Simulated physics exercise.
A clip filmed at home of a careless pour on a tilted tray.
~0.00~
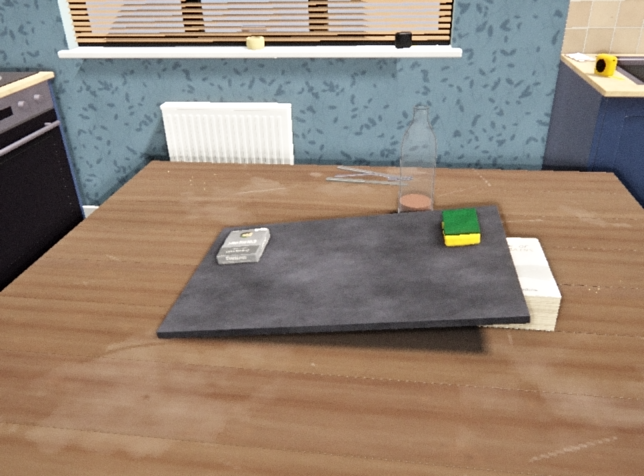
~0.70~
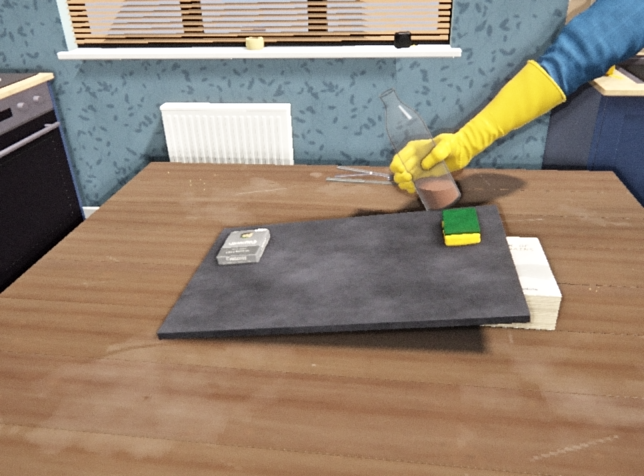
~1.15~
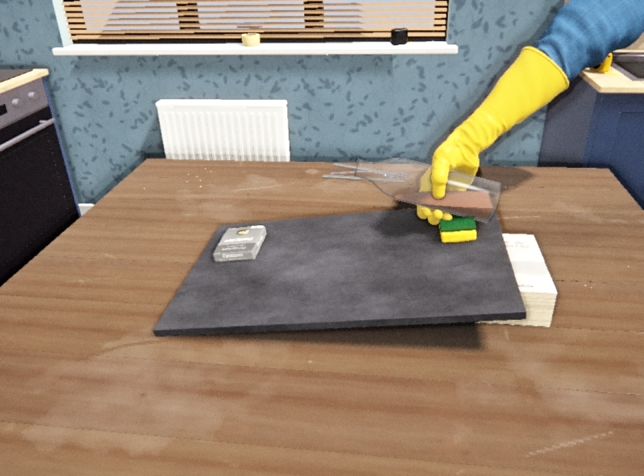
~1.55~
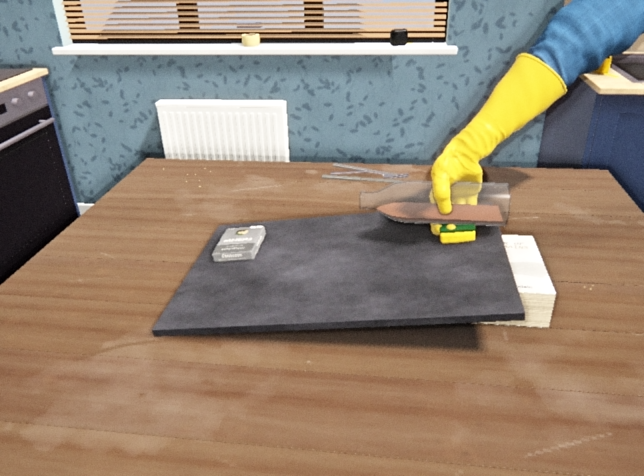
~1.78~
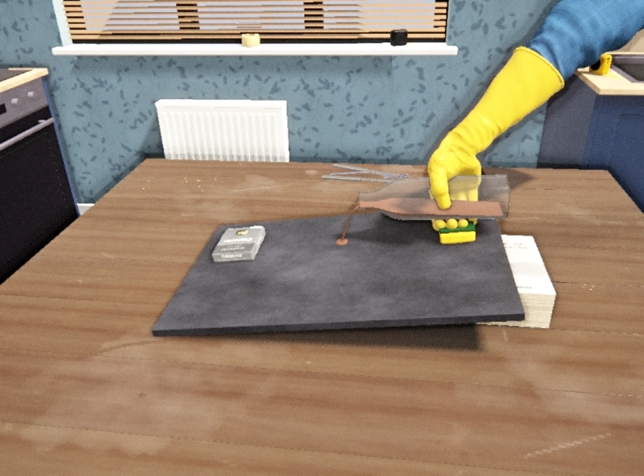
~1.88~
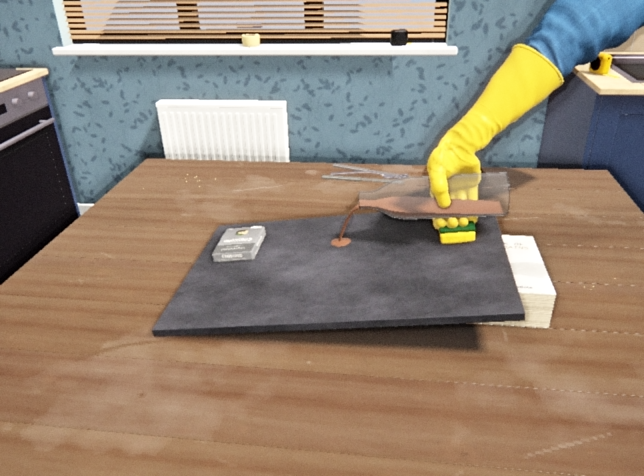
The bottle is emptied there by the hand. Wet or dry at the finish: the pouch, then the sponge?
Pouch - wet; sponge - dry.
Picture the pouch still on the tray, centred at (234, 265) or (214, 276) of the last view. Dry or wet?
The object gets caught by the spill at the first position and stays out of reach at the second.
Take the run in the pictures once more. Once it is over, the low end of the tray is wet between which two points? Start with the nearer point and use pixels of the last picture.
It's wet from (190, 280) at the near side to (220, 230) at the far side.
By 2.6 s, it runs down to the left; the pouch is in it; the sponge is clear of it.
By 4.2 s, it runs down to the left and off the end; the pouch is in it; the sponge is clear of it.
By 7.9 s, it runs down to the left and off the end; the pouch is in it; the sponge is clear of it.
